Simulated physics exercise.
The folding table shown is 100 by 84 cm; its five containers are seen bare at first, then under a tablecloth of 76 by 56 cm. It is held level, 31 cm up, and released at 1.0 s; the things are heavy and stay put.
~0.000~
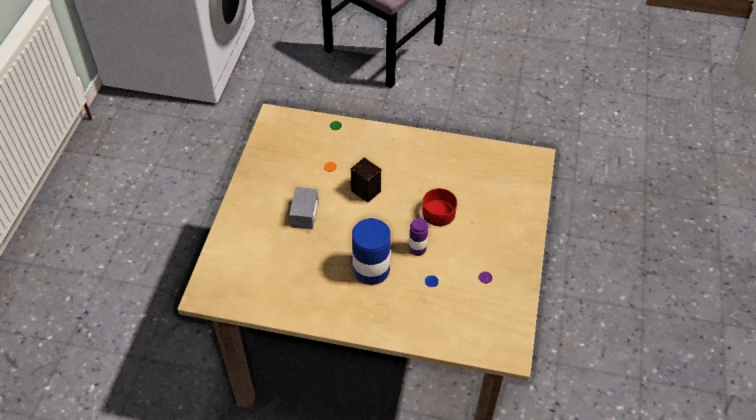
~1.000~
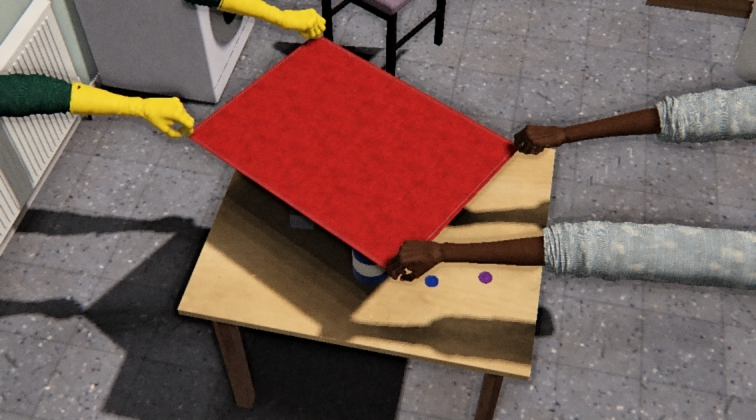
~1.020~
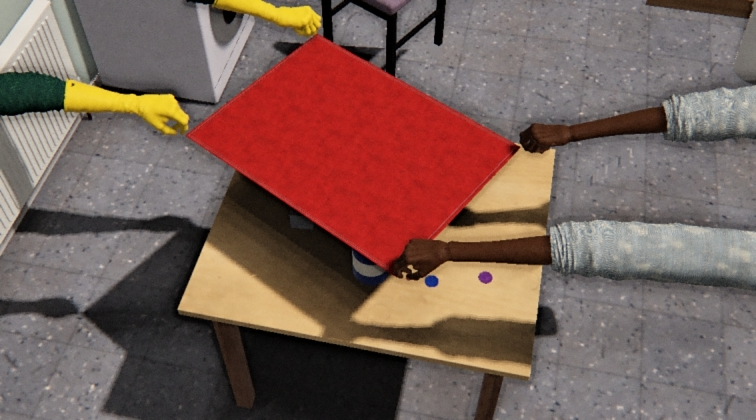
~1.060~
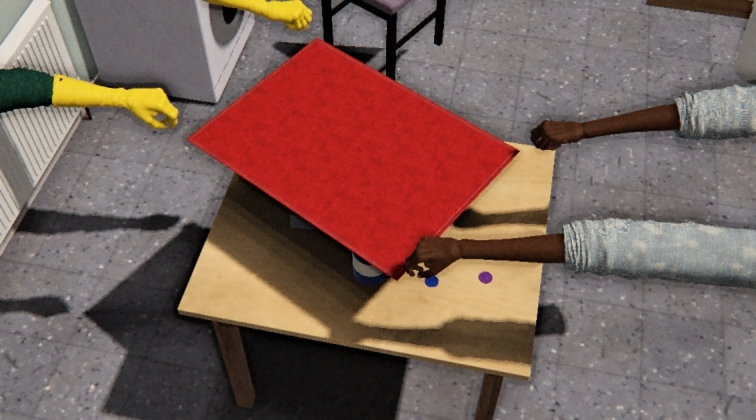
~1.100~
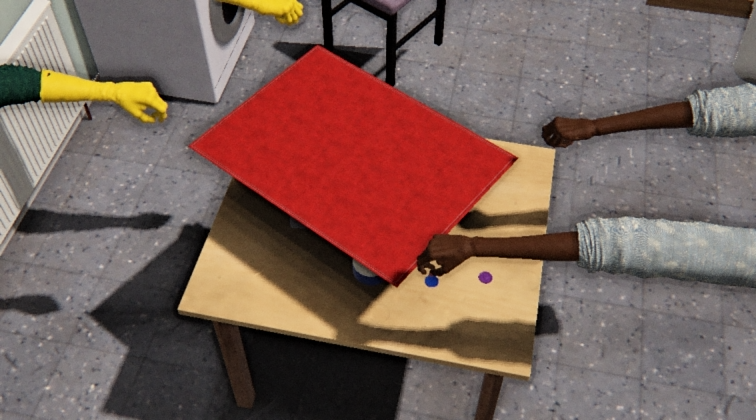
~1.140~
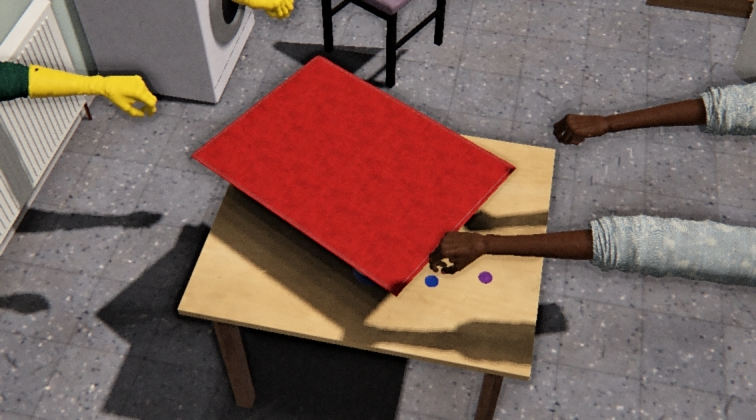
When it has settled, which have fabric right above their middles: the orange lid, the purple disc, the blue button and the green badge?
In order: The orange lid vanishes under it; the purple disc still shows; the blue button remains in the open; the green badge ends under the cloth.
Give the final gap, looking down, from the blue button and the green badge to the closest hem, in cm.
Roughly 6 cm, 3 cm.
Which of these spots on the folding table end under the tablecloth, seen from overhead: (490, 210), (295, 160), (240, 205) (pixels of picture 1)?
The first still shows; the second ends under the cloth; the third gets covered.
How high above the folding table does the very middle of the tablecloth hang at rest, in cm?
Some 11 cm up.
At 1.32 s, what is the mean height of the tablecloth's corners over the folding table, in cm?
Some 2 cm up.
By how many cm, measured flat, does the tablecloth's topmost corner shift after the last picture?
About 4 cm.
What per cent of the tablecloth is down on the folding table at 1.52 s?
About 20 %.
By 1.3 s, 20 % of it is down, spanning 84 by 74 cm, above orange lid, green badge.
By 1.5 s, 20 % of it is down, spanning 86 by 74 cm, above orange lid, green badge.
By 1.7 s, 25 % of it is down, spanning 85 by 73 cm, above orange lid, green badge.
By 1.9 s, 20 % of it is down, spanning 85 by 74 cm, above orange lid, green badge.
By 2.7 s, 25 % of it is down, spanning 85 by 74 cm, above orange lid, green badge.
